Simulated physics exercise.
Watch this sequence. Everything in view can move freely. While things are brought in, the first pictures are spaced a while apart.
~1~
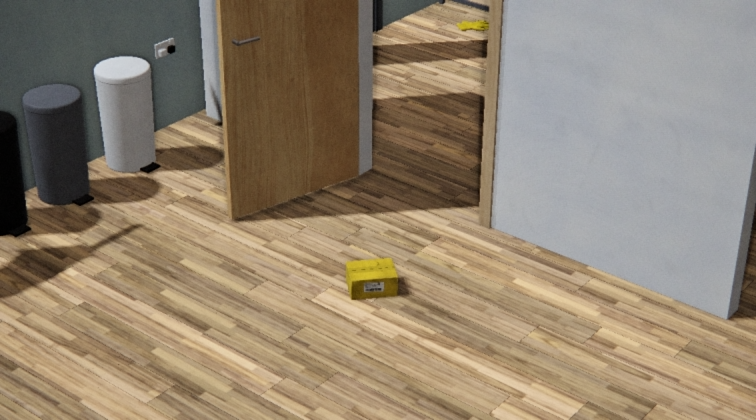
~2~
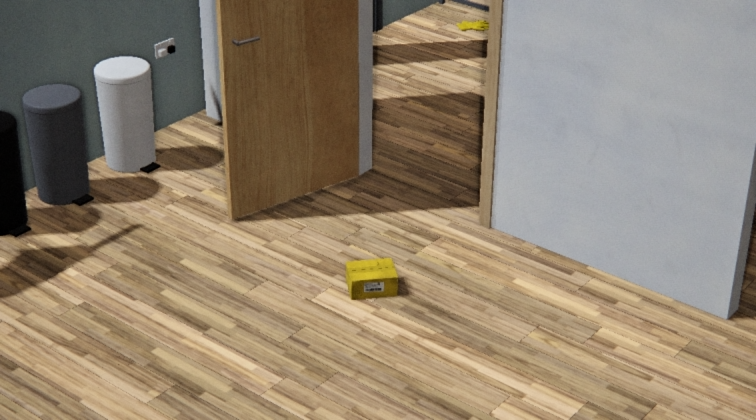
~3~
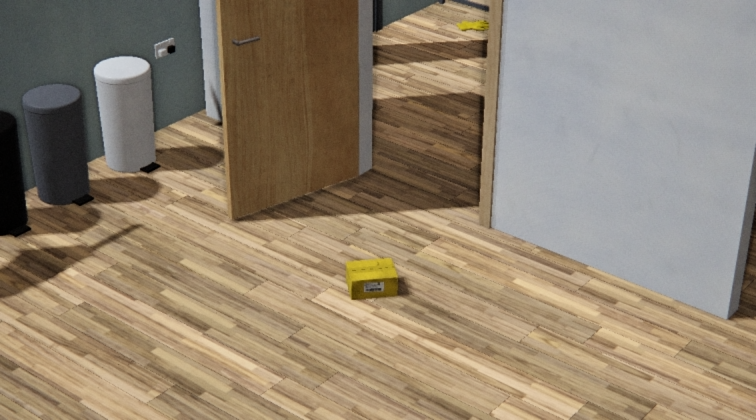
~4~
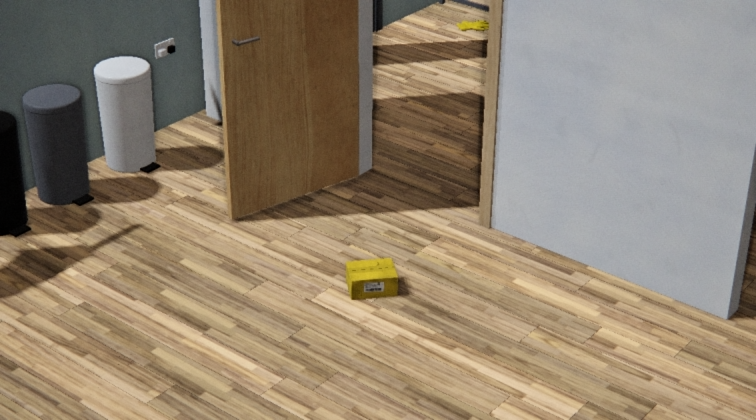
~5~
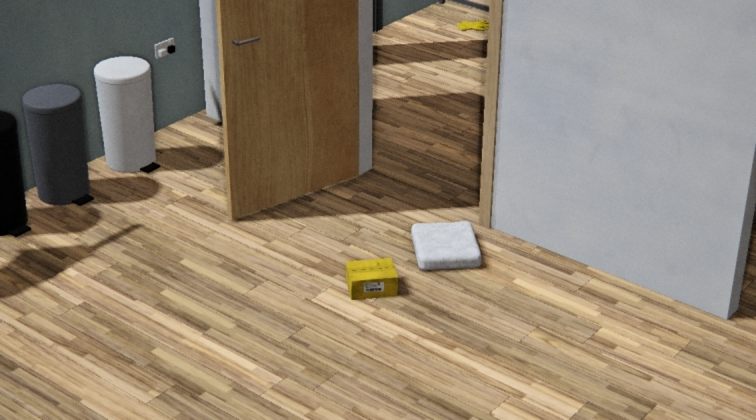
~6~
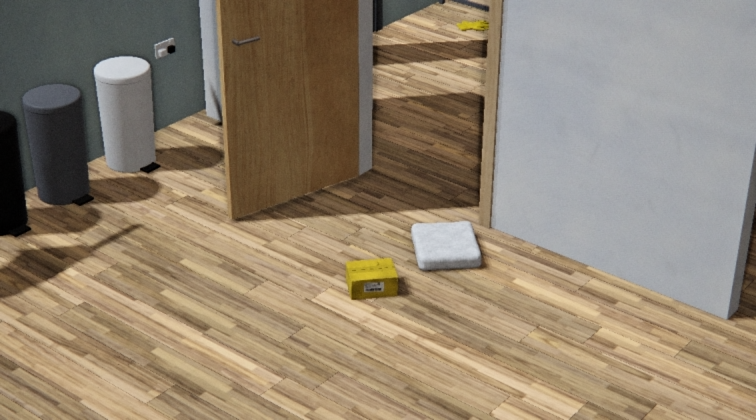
In this clip, a yellow parcel sits on a wooden floor before a wide-open door, with bins along the wall to the left; a white cushion then appears to the parcel's right, and everything else stays still.
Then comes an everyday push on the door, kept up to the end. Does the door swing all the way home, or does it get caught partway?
It swings all the way home.
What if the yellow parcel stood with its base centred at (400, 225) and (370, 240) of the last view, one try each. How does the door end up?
Try 1 - swings fully home; try 2 - gets caught.
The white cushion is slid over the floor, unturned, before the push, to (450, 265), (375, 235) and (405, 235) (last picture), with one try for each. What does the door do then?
Well, first it completes its arc, then it is halted early, and lastly it is halted early.
Then, 1.10 s on from there, open by 61°.
Then, 1.70 s on from there, open by 22°; white cushion shifted a little near (467, 245).
In the end, open by 0°; moved from the start, white cushion; yellow parcel unmoved. At the end, from the last picture's camera, white cushion near (488, 245).
